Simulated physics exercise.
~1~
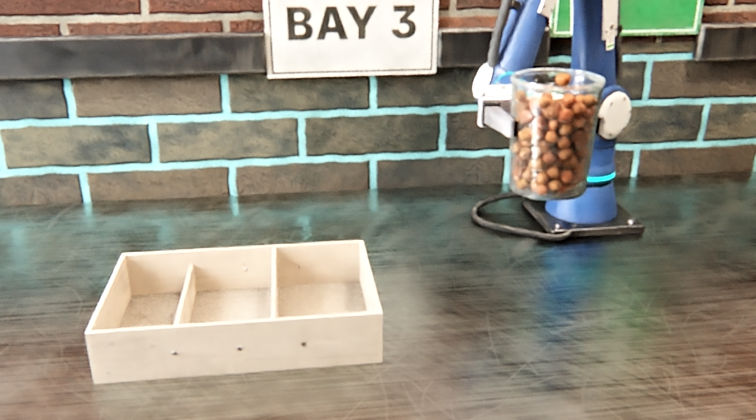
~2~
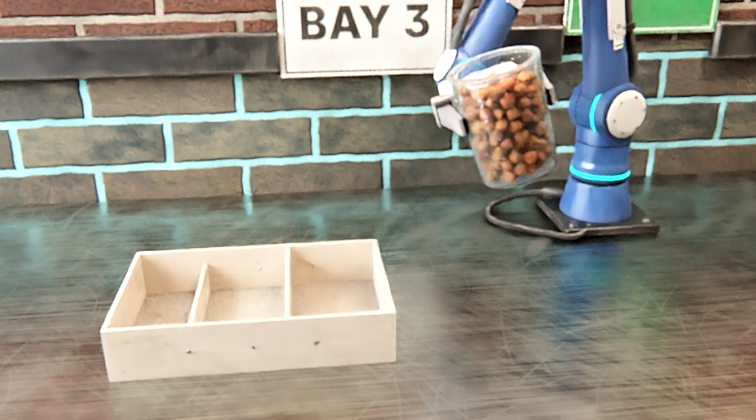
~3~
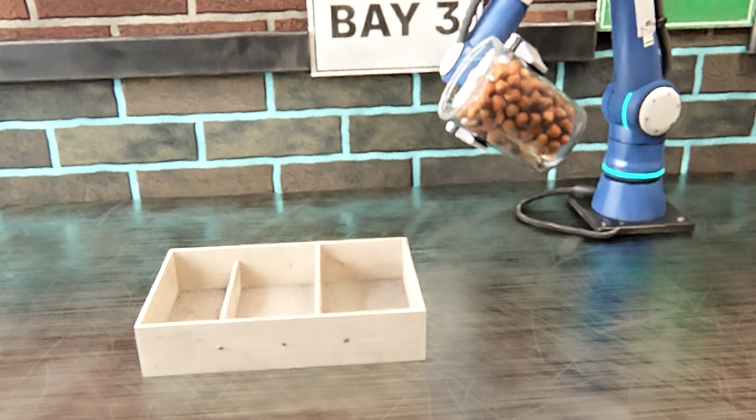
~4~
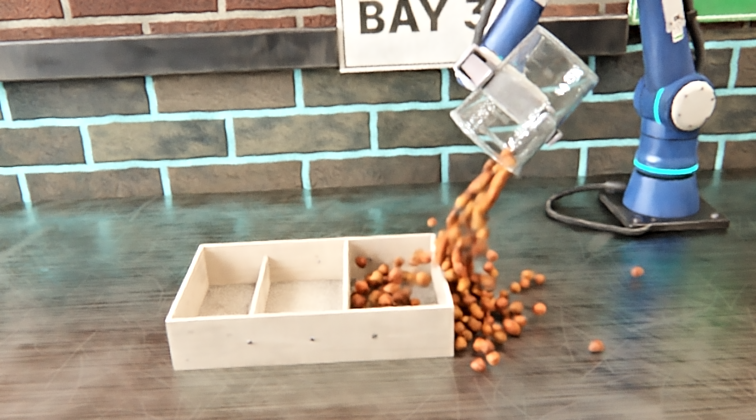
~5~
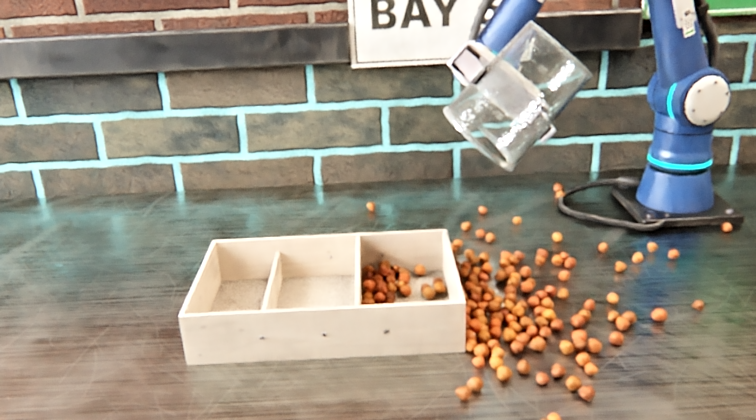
A blue robot arm tips a clear cup, spilling hazelnuts mostly beside a divided wooden tray.
